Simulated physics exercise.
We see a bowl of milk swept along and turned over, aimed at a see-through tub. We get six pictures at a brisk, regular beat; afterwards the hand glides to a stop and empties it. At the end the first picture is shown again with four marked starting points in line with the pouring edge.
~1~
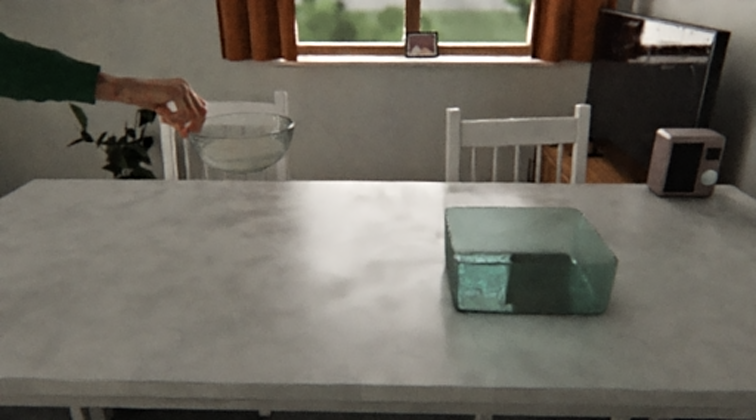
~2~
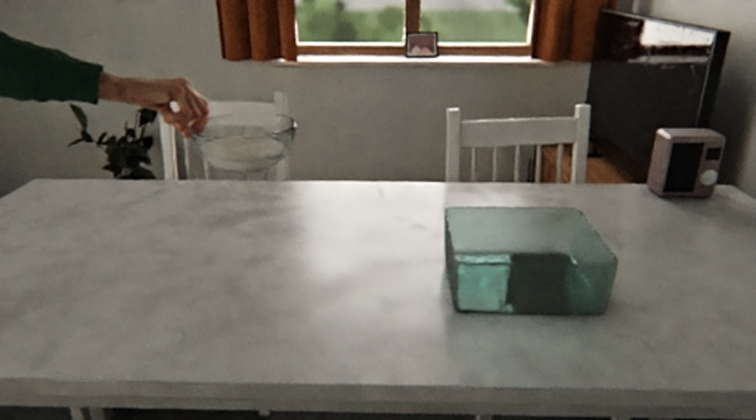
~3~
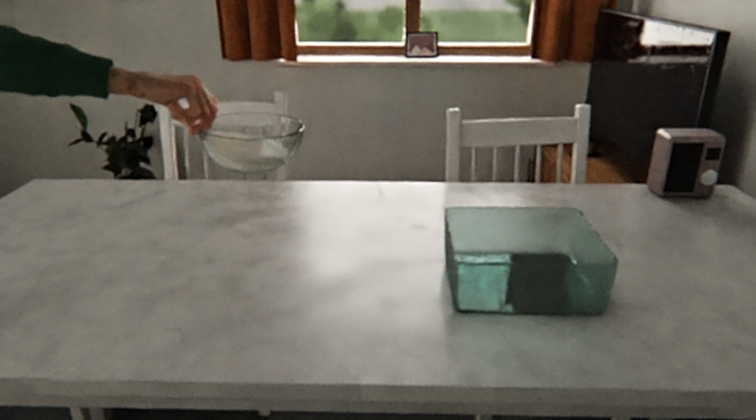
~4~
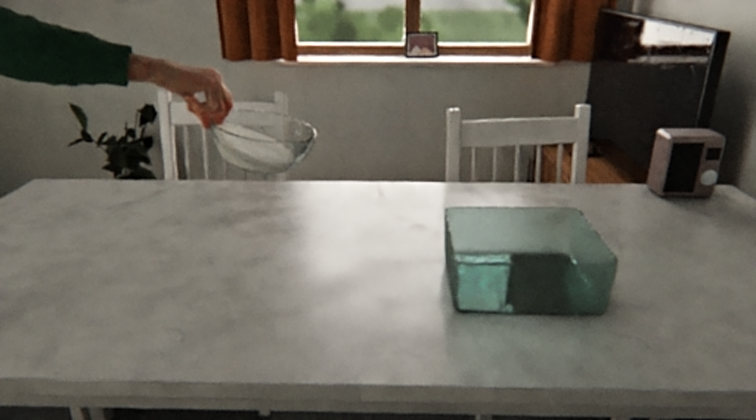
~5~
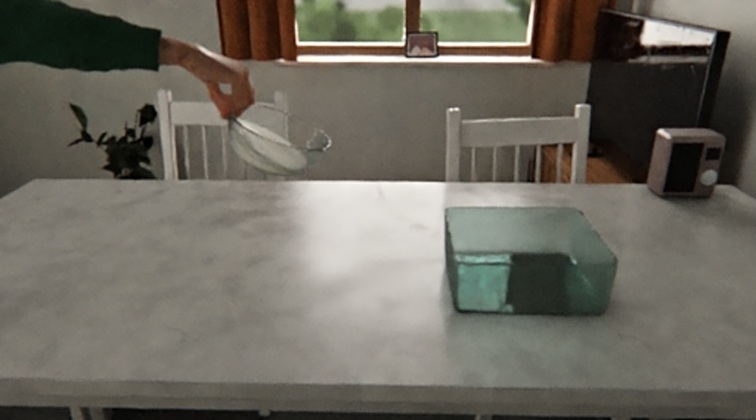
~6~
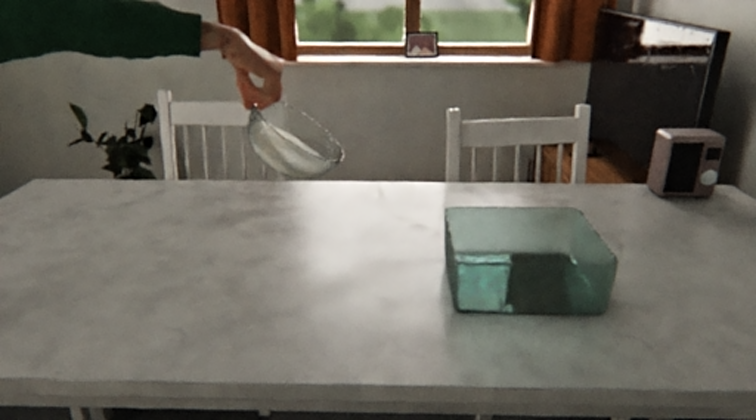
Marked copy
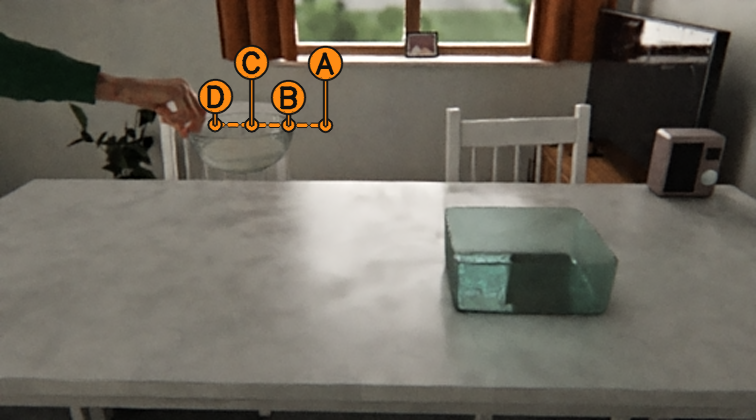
A glass bowl of milk, held at its rim by a hand in a green sleeve, moves rightward above a pale table and gradually tilts down to the right, while a see-through tub sits still on the tabletop.
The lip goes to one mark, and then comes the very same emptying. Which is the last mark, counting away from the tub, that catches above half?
Take A.
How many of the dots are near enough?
One of the four.
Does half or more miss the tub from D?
Yes.
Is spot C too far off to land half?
Yes, it does.
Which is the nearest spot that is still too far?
That would be B.
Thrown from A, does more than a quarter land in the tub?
Yes, clearly.
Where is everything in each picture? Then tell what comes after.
Upright, lip at (291, 125); tub from (453, 310) to (606, 312); nothing has left yet.
Upright, lip at (293, 125); nothing has left yet.
Tipped about 3°, lip at (301, 128); nothing has left yet.
Tipped about 11°, lip at (314, 134); nothing has left yet.
Tipped about 22°, lip at (329, 144); nothing has left yet.
Tipped about 35°, lip at (342, 156); nothing has left yet.
On the marked copy, A at (325, 125); B at (288, 125); C at (251, 124); D at (215, 124).
For spot A, about 71 % lands in the tub, 14 % falls short and 15 % goes beside or beyond.
For spot B, about 20 % lands in the tub, 76 % falls short and 4 % goes beside or beyond.
For spot C, about 0 % lands in the tub, 98 % falls short.
For spot D, about 0 % lands in the tub, 100 % falls short.
